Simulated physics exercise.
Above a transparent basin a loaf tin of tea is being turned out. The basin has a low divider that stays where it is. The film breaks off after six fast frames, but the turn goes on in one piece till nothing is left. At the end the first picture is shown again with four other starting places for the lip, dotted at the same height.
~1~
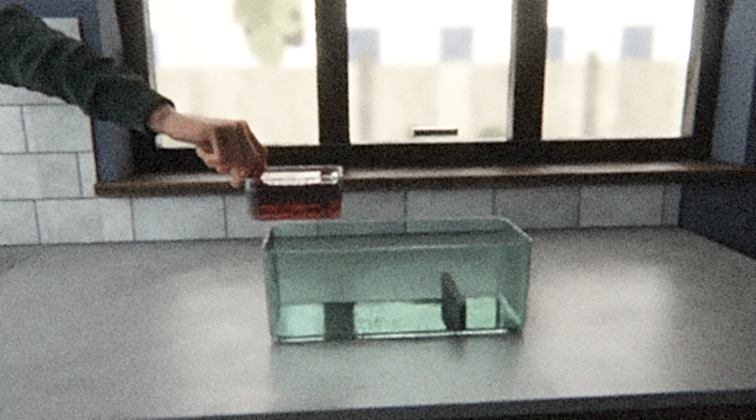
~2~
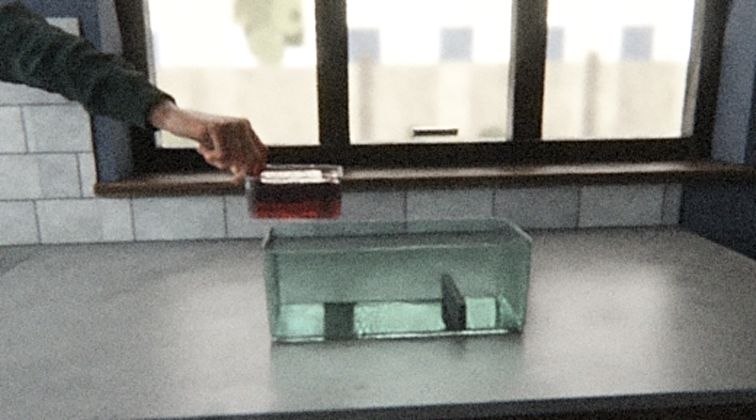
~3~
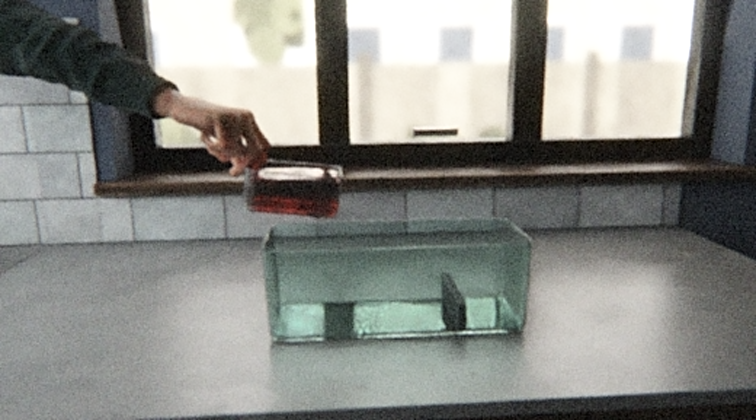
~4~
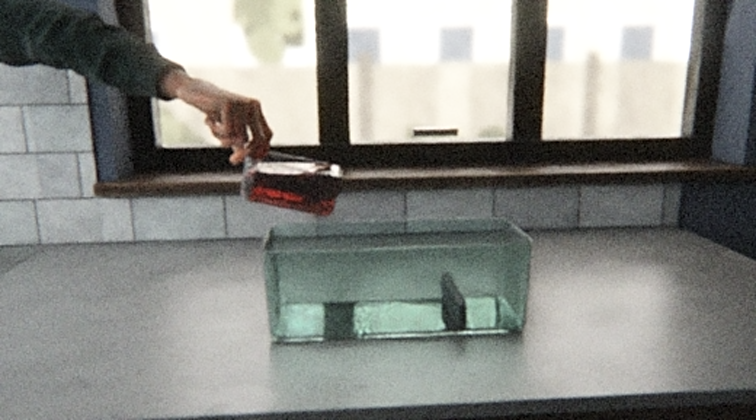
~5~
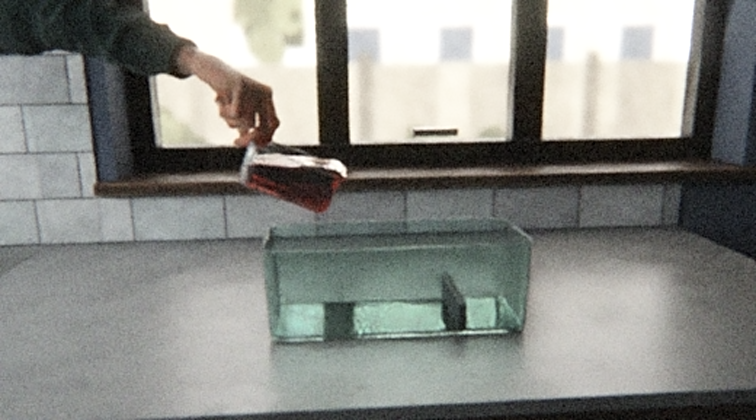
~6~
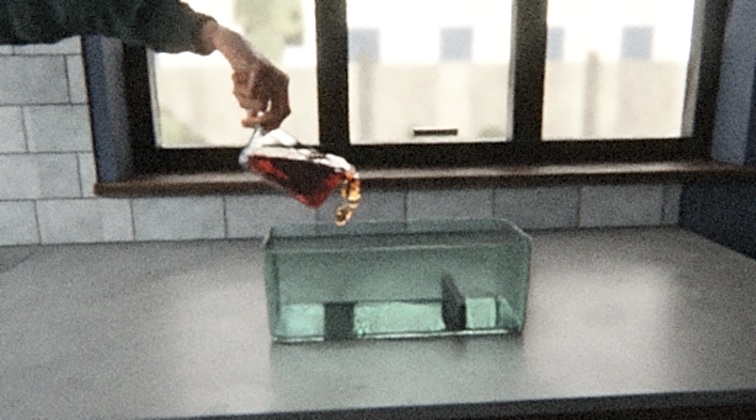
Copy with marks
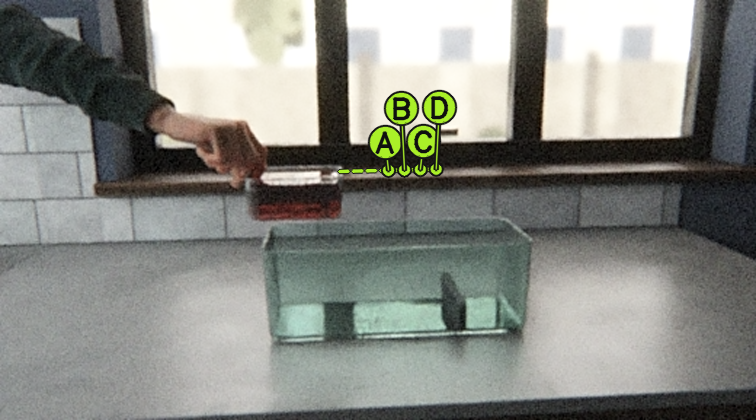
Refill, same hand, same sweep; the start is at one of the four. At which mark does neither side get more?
Take A.
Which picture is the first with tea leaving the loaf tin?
Picture 5.
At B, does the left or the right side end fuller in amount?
The right one.
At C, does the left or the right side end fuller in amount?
More ends on the right.
On the marked copy, A at (388, 170); B at (404, 170); C at (420, 169); D at (436, 169).
If A is chosen, about 45 % ends left of the wall and 54 % right of it.
If B is chosen, about 27 % ends left of the wall and 72 % right of it.
If C is chosen, about 19 % ends left of the wall and 80 % right of it.
If D is chosen, about 30 % ends left of the wall and 70 % right of it.
